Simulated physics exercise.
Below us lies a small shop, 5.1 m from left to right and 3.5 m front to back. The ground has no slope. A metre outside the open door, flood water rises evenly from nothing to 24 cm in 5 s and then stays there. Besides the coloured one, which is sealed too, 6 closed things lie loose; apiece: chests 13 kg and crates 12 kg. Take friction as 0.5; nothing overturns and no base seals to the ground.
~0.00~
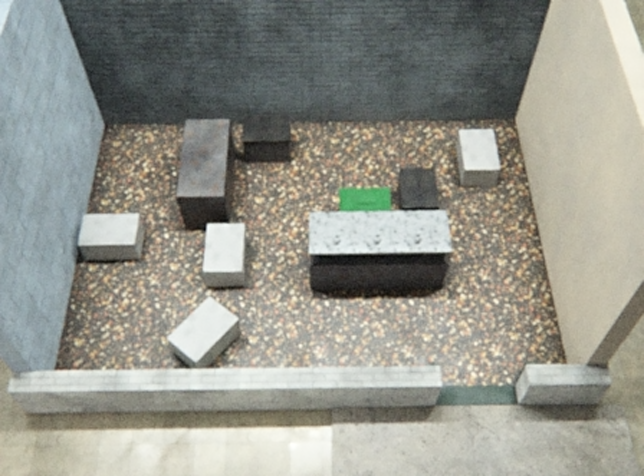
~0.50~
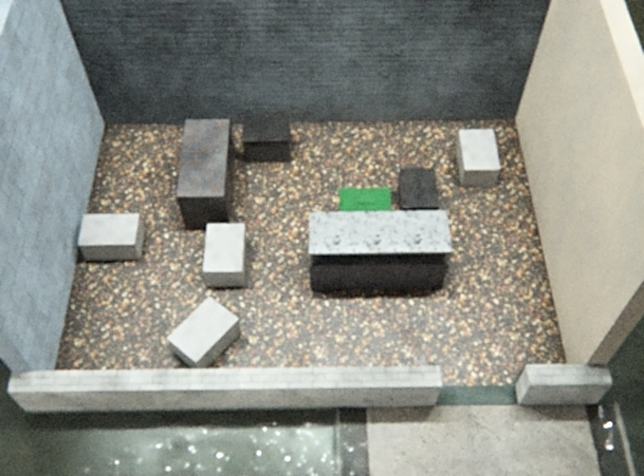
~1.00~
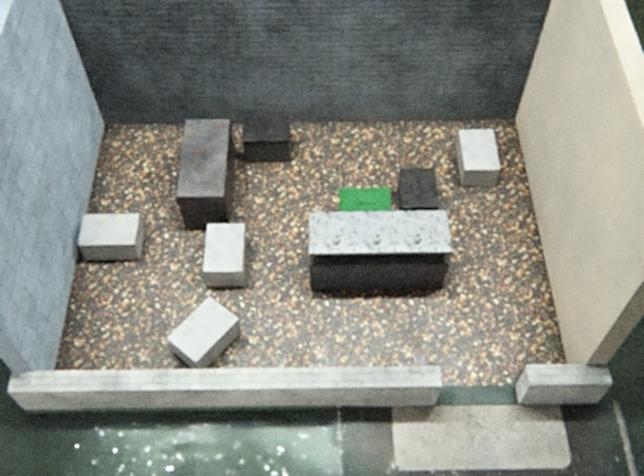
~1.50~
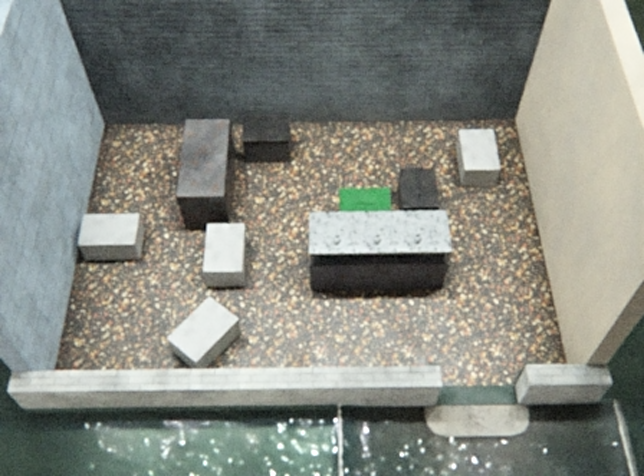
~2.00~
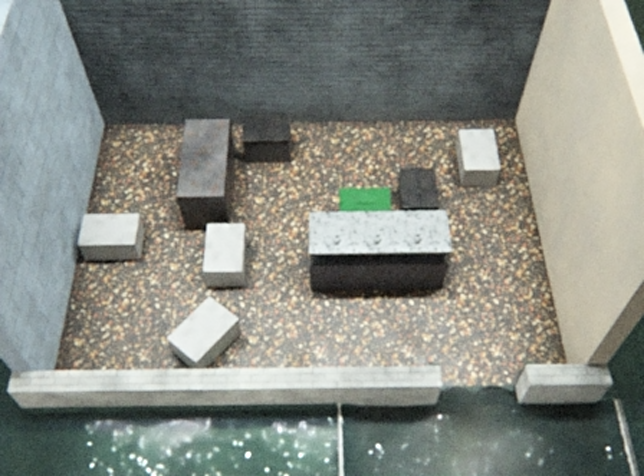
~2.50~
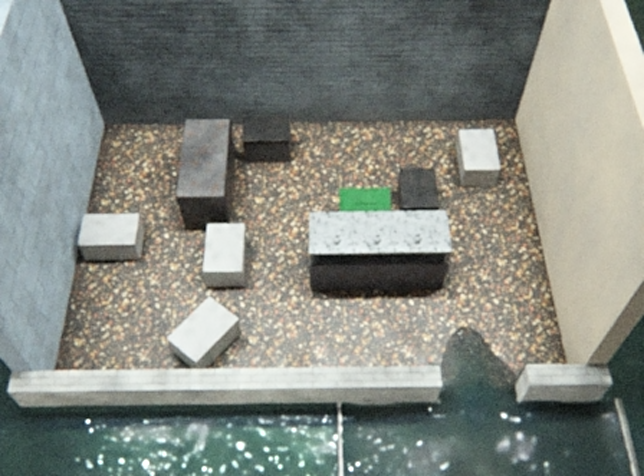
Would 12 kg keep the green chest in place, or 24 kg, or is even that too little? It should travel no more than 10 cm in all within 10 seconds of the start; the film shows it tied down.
I expect that the smaller load will do.
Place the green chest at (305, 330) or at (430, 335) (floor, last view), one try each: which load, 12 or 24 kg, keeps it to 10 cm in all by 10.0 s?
In that order: It takes the larger; neither is enough.
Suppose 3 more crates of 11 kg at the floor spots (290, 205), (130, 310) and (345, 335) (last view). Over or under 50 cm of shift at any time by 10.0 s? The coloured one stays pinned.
In that order: More, short of it, past it.
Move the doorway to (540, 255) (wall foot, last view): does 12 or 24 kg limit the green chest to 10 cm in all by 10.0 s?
In that case only the higher weight holds it.
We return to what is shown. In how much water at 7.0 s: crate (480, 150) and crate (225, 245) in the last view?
About 10 and 2 cm.
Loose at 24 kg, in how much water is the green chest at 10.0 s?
Roughly 3 cm.
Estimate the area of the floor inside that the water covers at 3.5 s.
About 2.5 m2.
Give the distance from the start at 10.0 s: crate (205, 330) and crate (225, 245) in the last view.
In turn: 80 cm, 10 cm.
After 3.5 s the green chest would be 0 cm from its start with 12 kg and 0 cm from its start with 24 kg; 0 cm of water round it then.
After 4.5 s the green chest would be 0 cm from its start with 12 kg and 0 cm from its start with 24 kg; 0 cm of water round it then.
After 7.0 s the green chest would be 0 cm from its start with 12 kg and 0 cm from its start with 24 kg; 1 cm of water round it then.
After 10.0 s the green chest would be 0 cm from its start with 12 kg and 0 cm from its start with 24 kg; 3 cm of water round it then.
